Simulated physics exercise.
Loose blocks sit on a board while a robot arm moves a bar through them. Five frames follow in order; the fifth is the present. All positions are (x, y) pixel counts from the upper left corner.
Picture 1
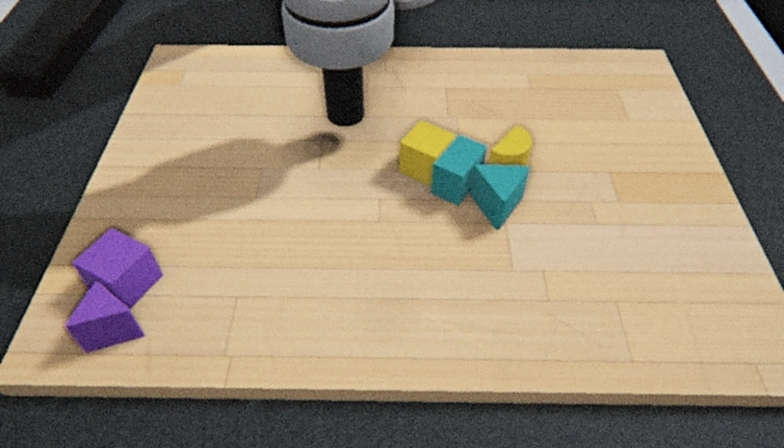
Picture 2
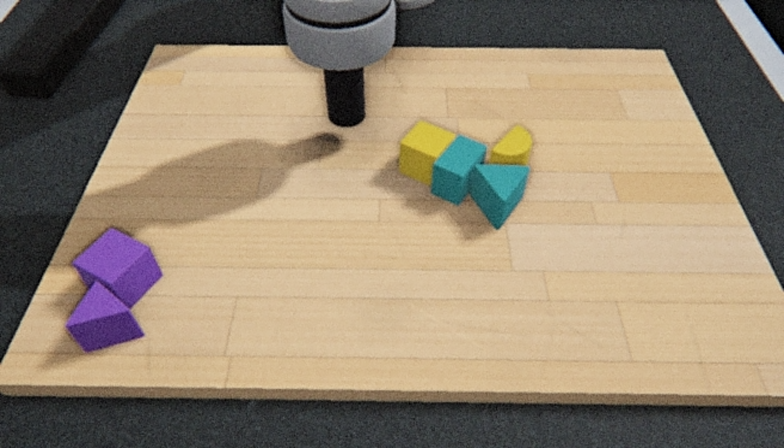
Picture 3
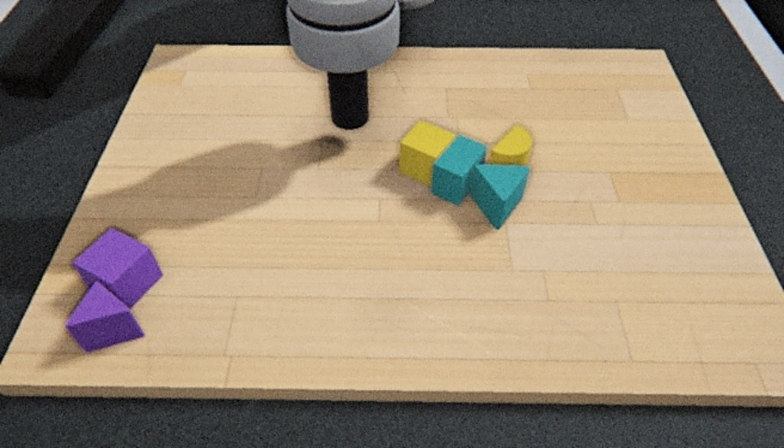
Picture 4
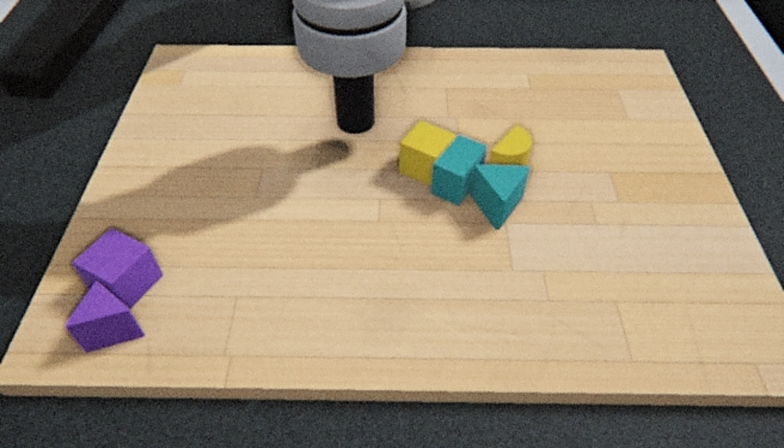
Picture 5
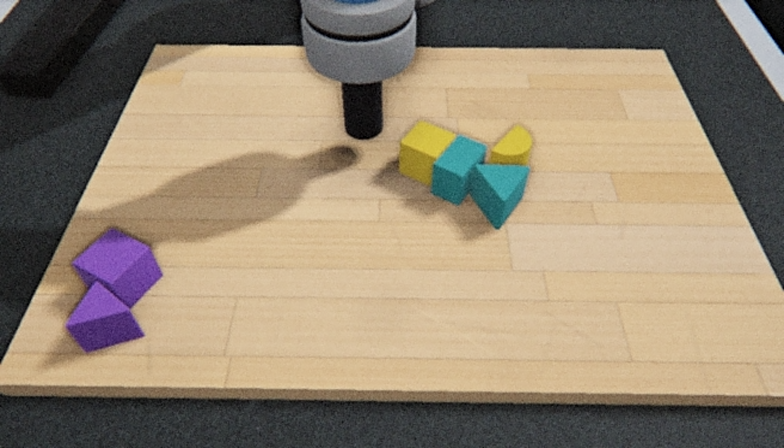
The robot arm's black bar moves slightly right and nearer while the colored blocks stay still.
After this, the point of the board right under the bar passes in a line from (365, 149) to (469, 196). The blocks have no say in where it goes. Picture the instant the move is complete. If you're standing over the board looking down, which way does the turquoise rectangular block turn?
Rotates counter-clockwise.
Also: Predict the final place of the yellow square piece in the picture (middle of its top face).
Somewhere near (517, 167).
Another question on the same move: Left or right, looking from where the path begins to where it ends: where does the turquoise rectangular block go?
Side: Left.
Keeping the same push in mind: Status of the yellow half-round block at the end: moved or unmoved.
It's moved.
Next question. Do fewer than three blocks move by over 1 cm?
No
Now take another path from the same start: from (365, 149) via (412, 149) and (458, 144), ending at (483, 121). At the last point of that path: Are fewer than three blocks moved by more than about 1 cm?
My answer is no.
On the path given first. One third of the way, bar (398, 143); yellow square piece (439, 142); turquoise rectangular block (472, 157); turquoise three-sided block (513, 180).
Two thirds of the way, bar (434, 159); yellow square piece (477, 155), turned 15° anticlockwise; turquoise rectangular block (515, 165), turned 15° anticlockwise; turquoise three-sided block (547, 192), turned 45° clockwise; yellow half-round block (540, 142), turned 70° anticlockwise.
At the end, bar (472, 175); yellow square piece (517, 167), turned 30° anticlockwise; turquoise rectangular block (557, 171), turned 30° anticlockwise; turquoise three-sided block (590, 203), turned 90° clockwise; yellow half-round block (550, 141), turned 115° anticlockwise.
